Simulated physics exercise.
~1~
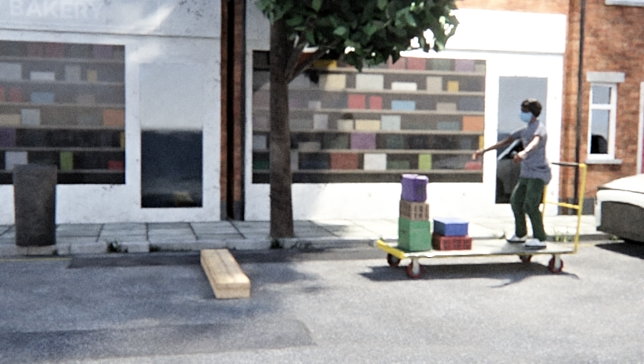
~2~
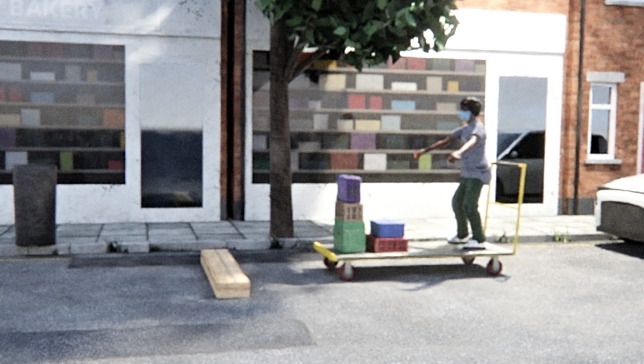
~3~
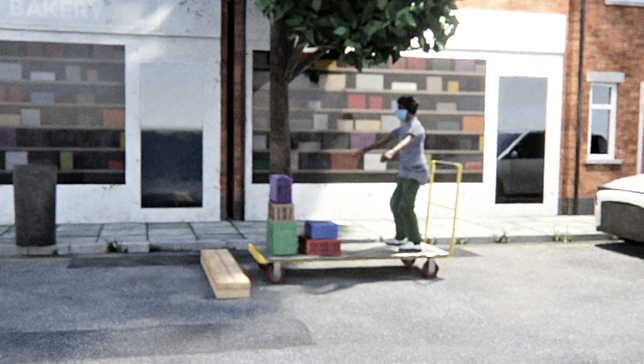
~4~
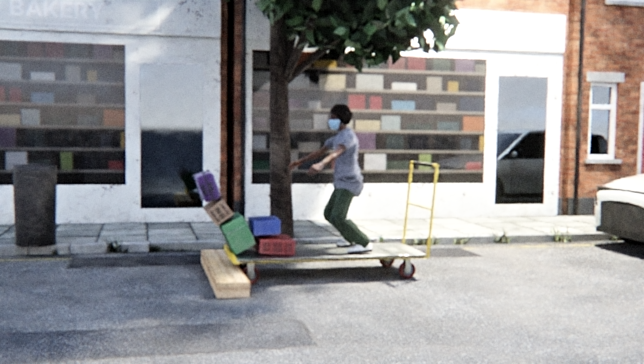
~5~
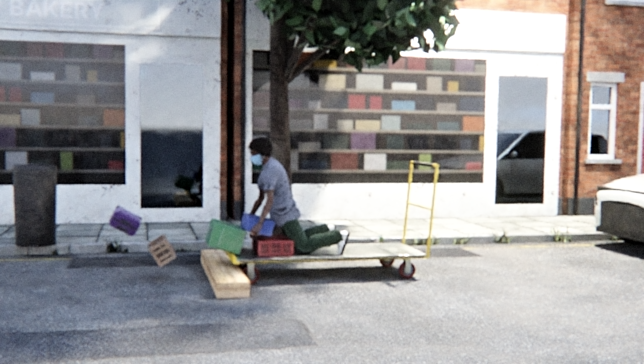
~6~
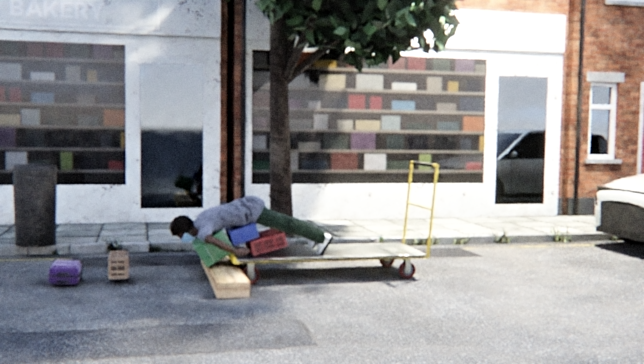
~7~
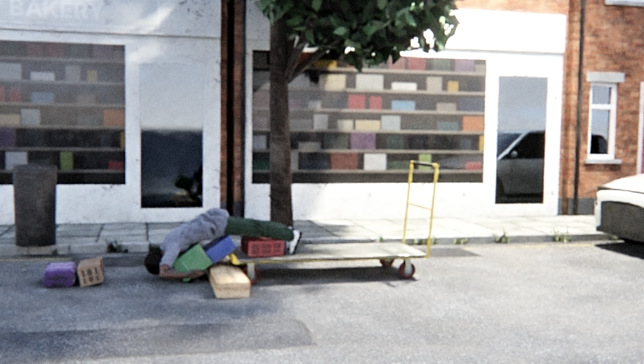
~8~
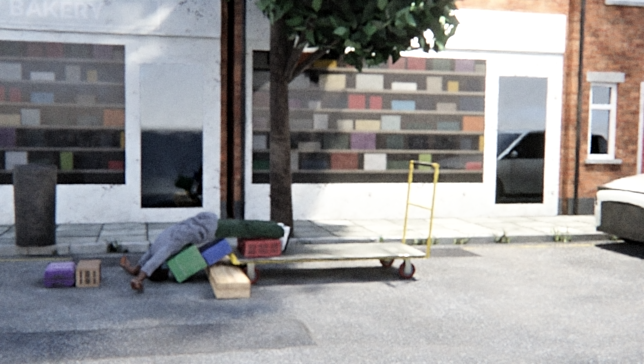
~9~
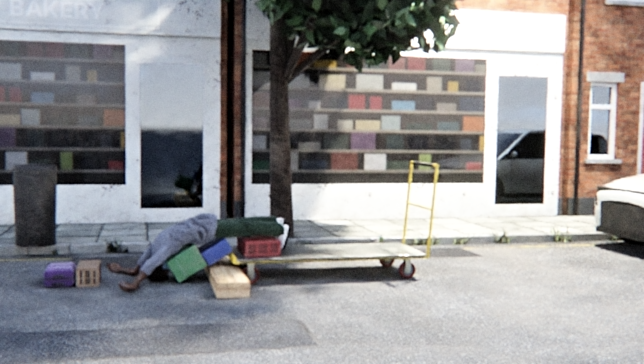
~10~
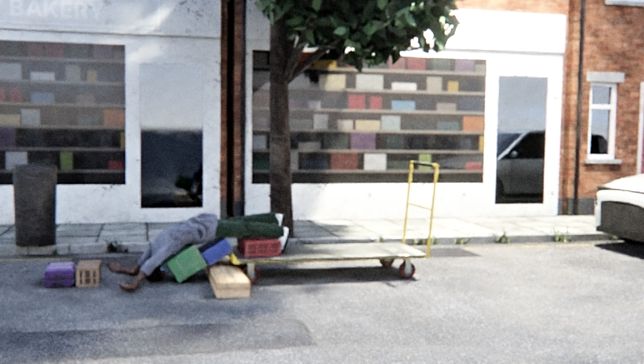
On a street, a trolley rolls left, hits a kerb, and spills boxes and its rider.
